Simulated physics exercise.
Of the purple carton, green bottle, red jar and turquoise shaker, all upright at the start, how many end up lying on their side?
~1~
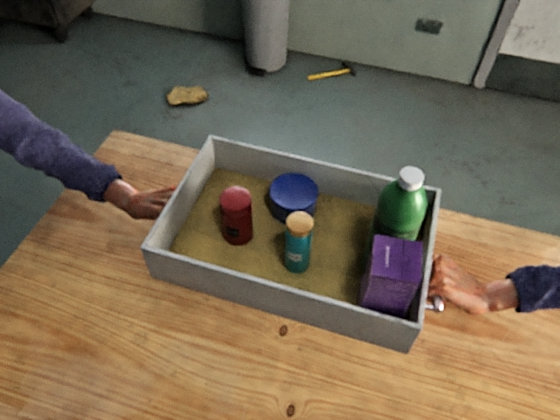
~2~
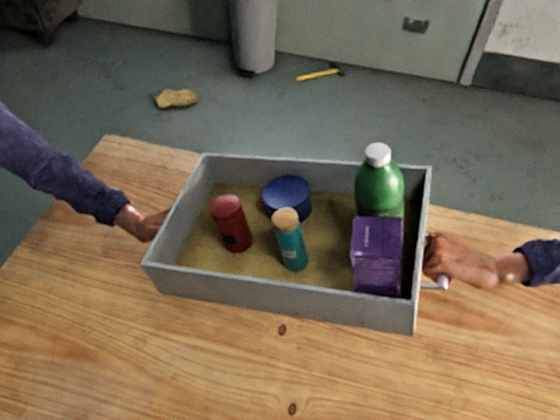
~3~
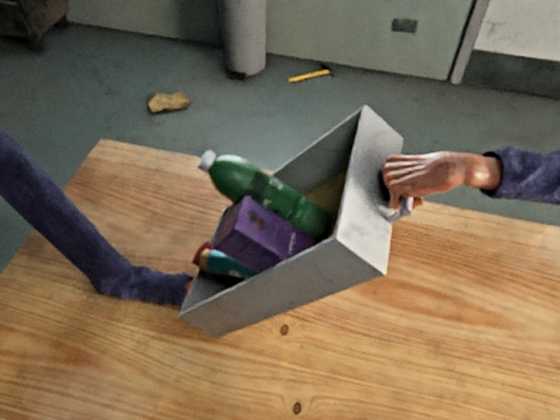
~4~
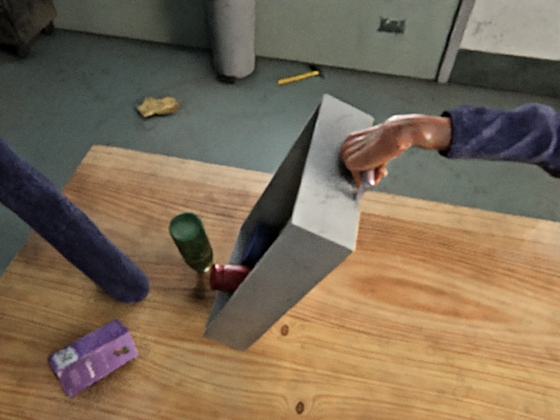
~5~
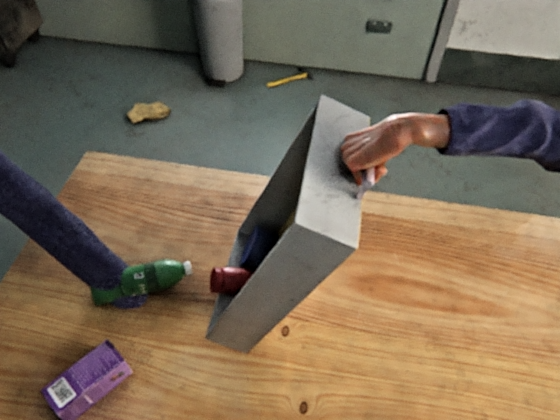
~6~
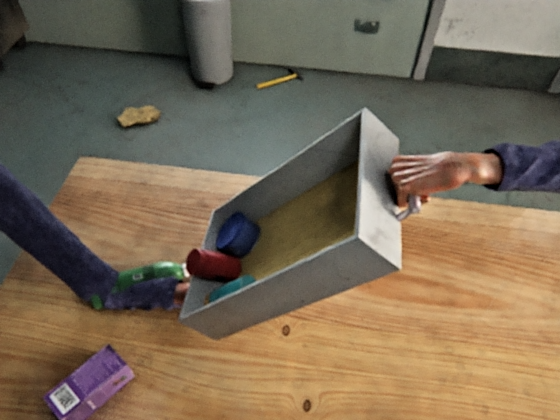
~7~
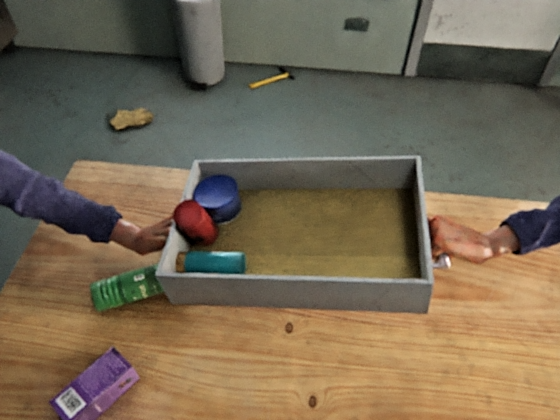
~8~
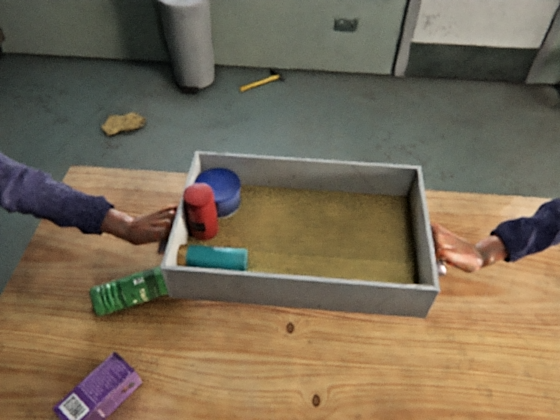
Three of them end up on their side. The purple carton and green bottle lie on the table and the turquoise shaker lies in the crate.
Crate tilted steeply to the left by two hands, spilling a green bottle and purple carton onto the table before being levelled.
